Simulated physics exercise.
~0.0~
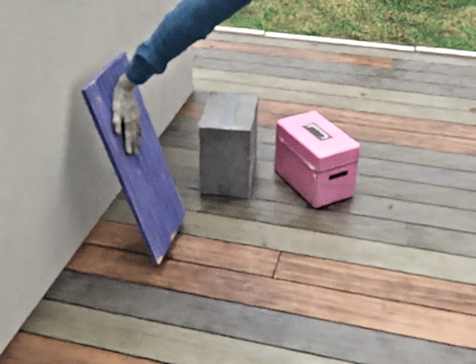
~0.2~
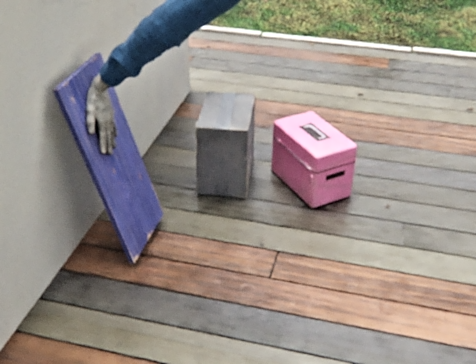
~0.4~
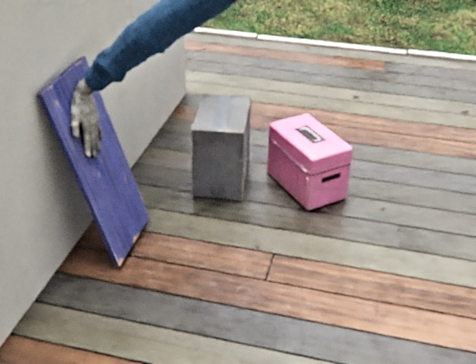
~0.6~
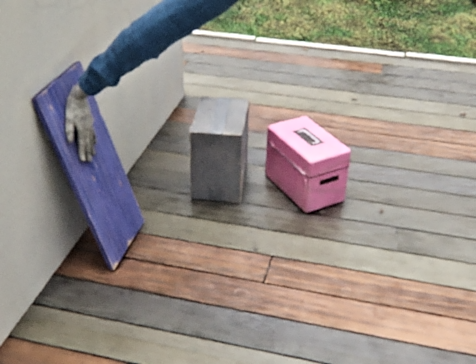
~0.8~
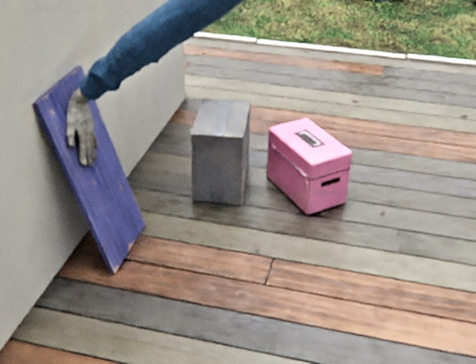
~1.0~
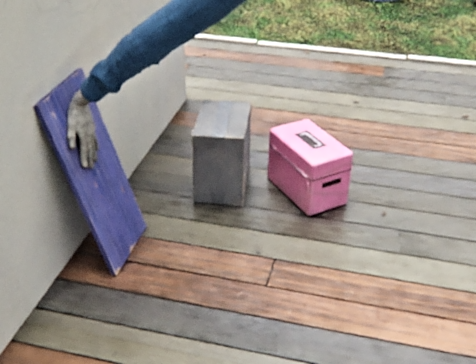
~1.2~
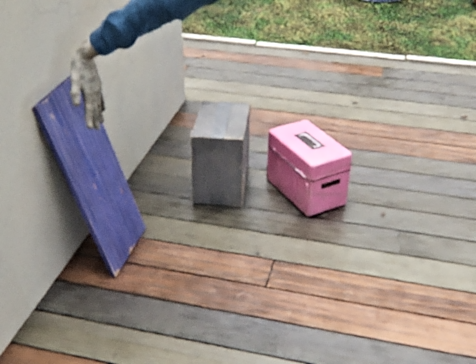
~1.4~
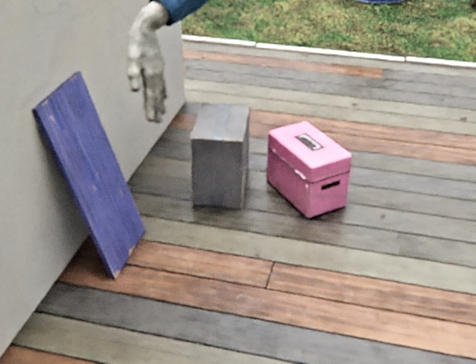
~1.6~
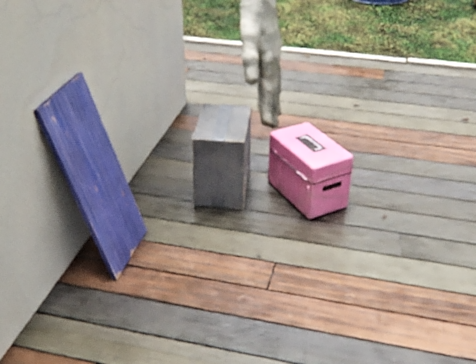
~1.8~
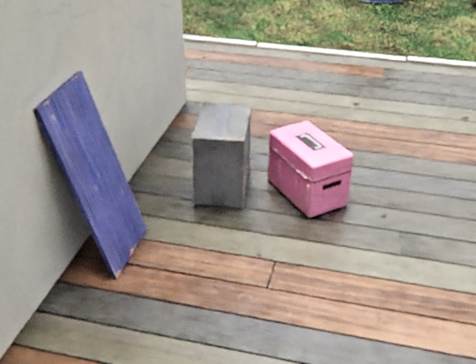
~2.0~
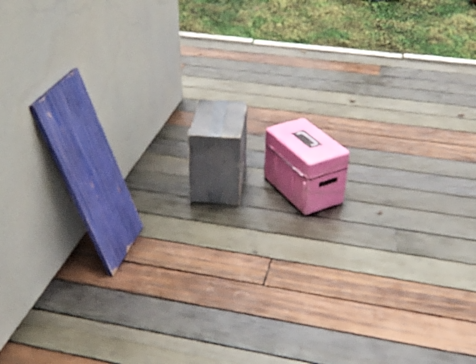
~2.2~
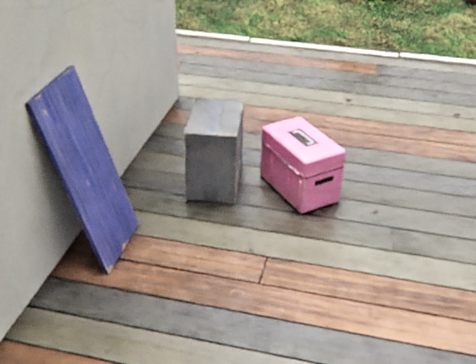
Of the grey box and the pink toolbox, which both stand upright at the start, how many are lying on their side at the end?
None of them are. The grey box and the pink toolbox both still stand upright on the deck.
